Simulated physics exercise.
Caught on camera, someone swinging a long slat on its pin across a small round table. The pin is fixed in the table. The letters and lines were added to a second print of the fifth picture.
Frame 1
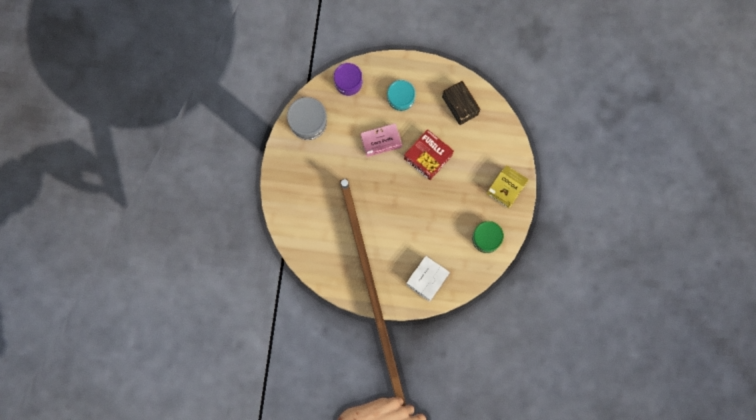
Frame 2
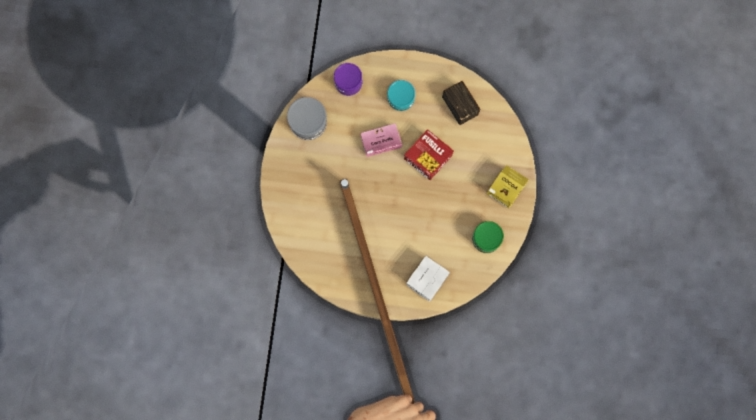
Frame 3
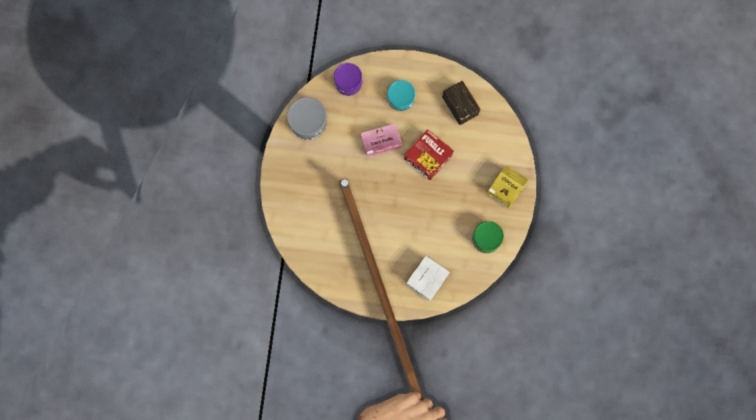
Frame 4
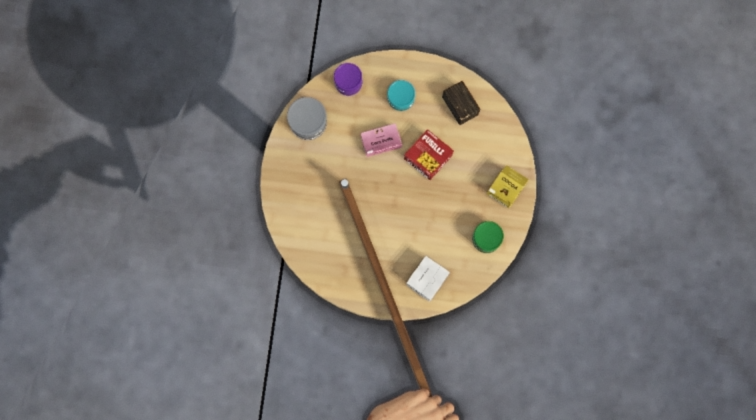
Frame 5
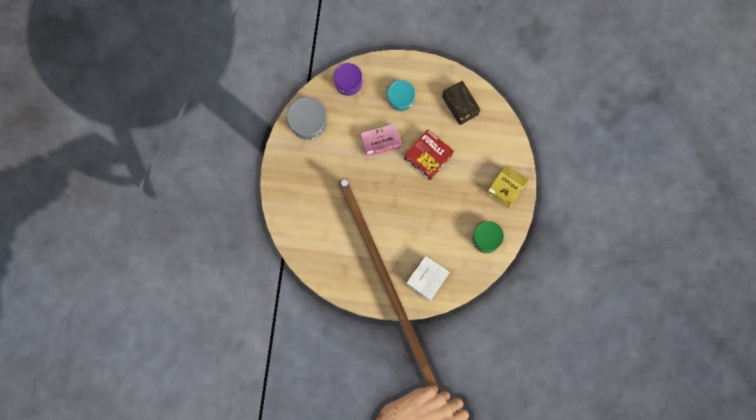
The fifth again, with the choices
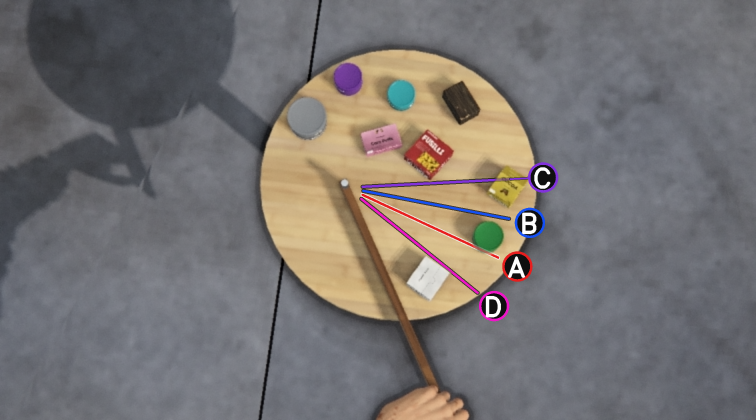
A hand at the bottom edge swung the near end of a long brown slat slightly to the right over a round wooden table, while its pinned end and the small boxes and tubs stayed put.
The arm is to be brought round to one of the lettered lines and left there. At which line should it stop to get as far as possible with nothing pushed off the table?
C is the last safe line.
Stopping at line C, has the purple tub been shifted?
No.
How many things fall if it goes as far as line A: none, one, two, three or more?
In all, none.
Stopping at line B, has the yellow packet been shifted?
By then, yes.
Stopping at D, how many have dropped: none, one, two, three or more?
The count is none.
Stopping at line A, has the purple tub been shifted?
No.
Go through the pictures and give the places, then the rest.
The first picture shows arm (368, 273); pink packet (381, 141); black block (461, 103).
The second picture shows arm (371, 272); white box (428, 279).
The third picture shows arm (375, 270); grey tin (308, 119).
The fourth picture shows arm (378, 270); turquoise jar (401, 96).
The fifth picture shows arm (381, 268); purple tub (348, 79); pink packet (381, 141); black block (461, 103).
On the marked copy, A at (430, 226); B at (436, 205); C at (436, 183); D at (419, 245).
Following C. Soon after the start, arm (414, 244); white box (454, 254); purple tub (348, 79).
Later, arm (432, 209); green jar (505, 214); yellow packet (509, 182).
In the end, arm (435, 181); yellow packet (515, 133); green jar (514, 163); nothing has fallen.
As for the rest, A is safe but short; B is safe but short; D is safe but short.
